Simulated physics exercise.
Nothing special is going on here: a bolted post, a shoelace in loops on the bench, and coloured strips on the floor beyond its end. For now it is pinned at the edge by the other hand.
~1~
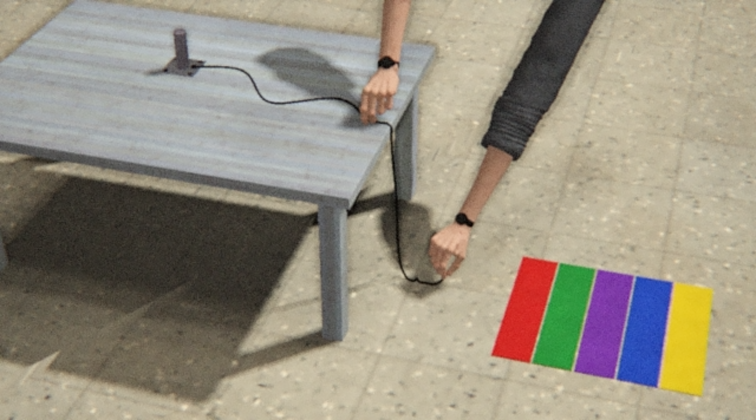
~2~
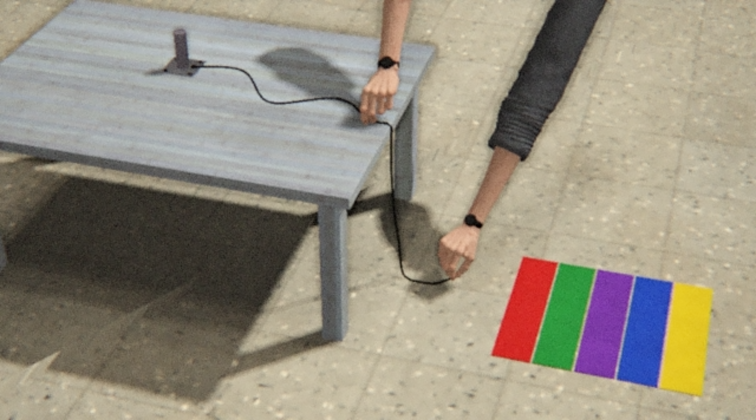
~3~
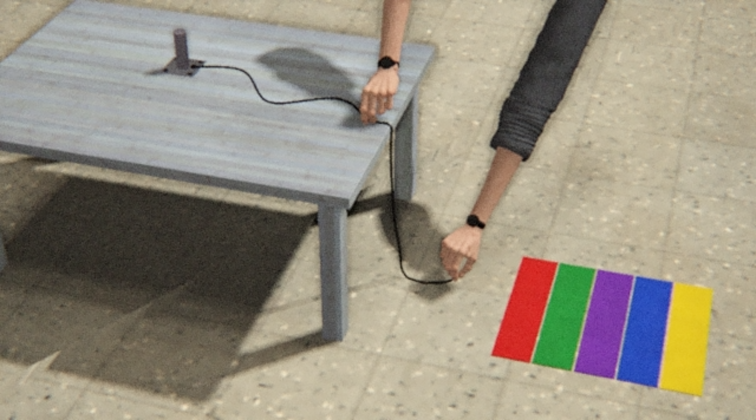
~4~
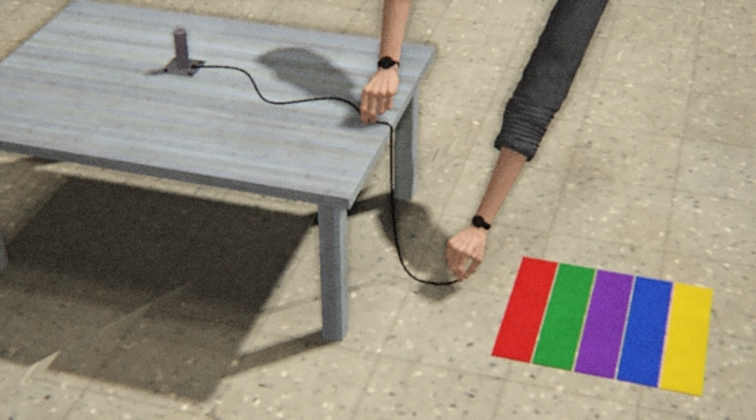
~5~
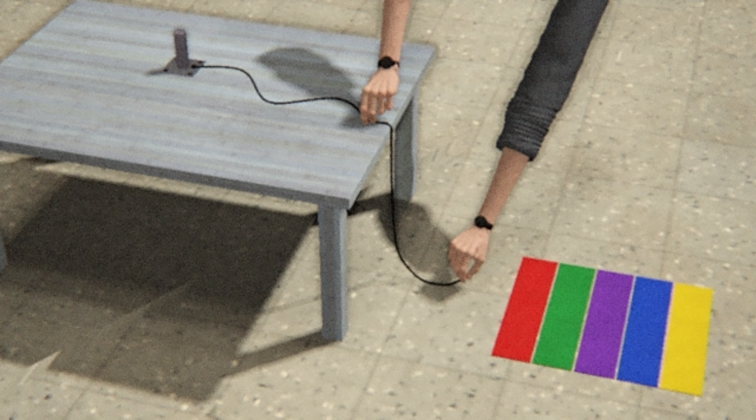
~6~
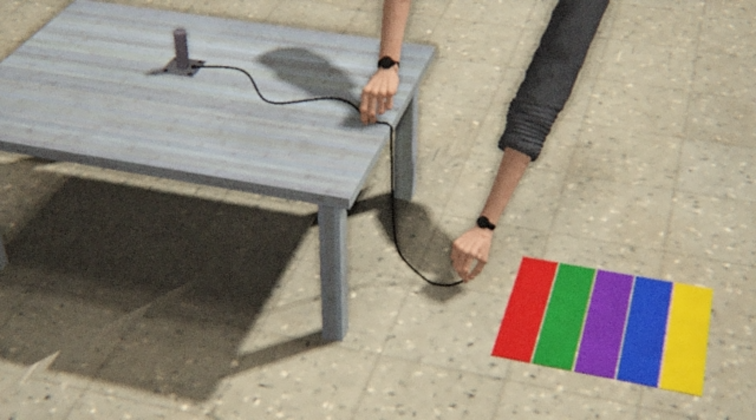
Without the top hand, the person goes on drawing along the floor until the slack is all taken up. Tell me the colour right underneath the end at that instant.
Right underneath is purple.
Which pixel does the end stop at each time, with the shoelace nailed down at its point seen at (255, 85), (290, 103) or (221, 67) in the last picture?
It would sit near (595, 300) the first time, (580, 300) the second and (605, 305) the third.
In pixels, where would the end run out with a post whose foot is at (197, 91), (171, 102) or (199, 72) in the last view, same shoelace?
The first try gives (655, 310), the second (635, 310) and the third (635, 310).
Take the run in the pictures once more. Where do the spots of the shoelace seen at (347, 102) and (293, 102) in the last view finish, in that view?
First: (370, 115). Second: (320, 102).
Early on, end near (531, 290); over red.
Midway, end near (580, 299); over green.
At the end of the slack, end near (610, 304); over purple. The end stops over the purple strip.
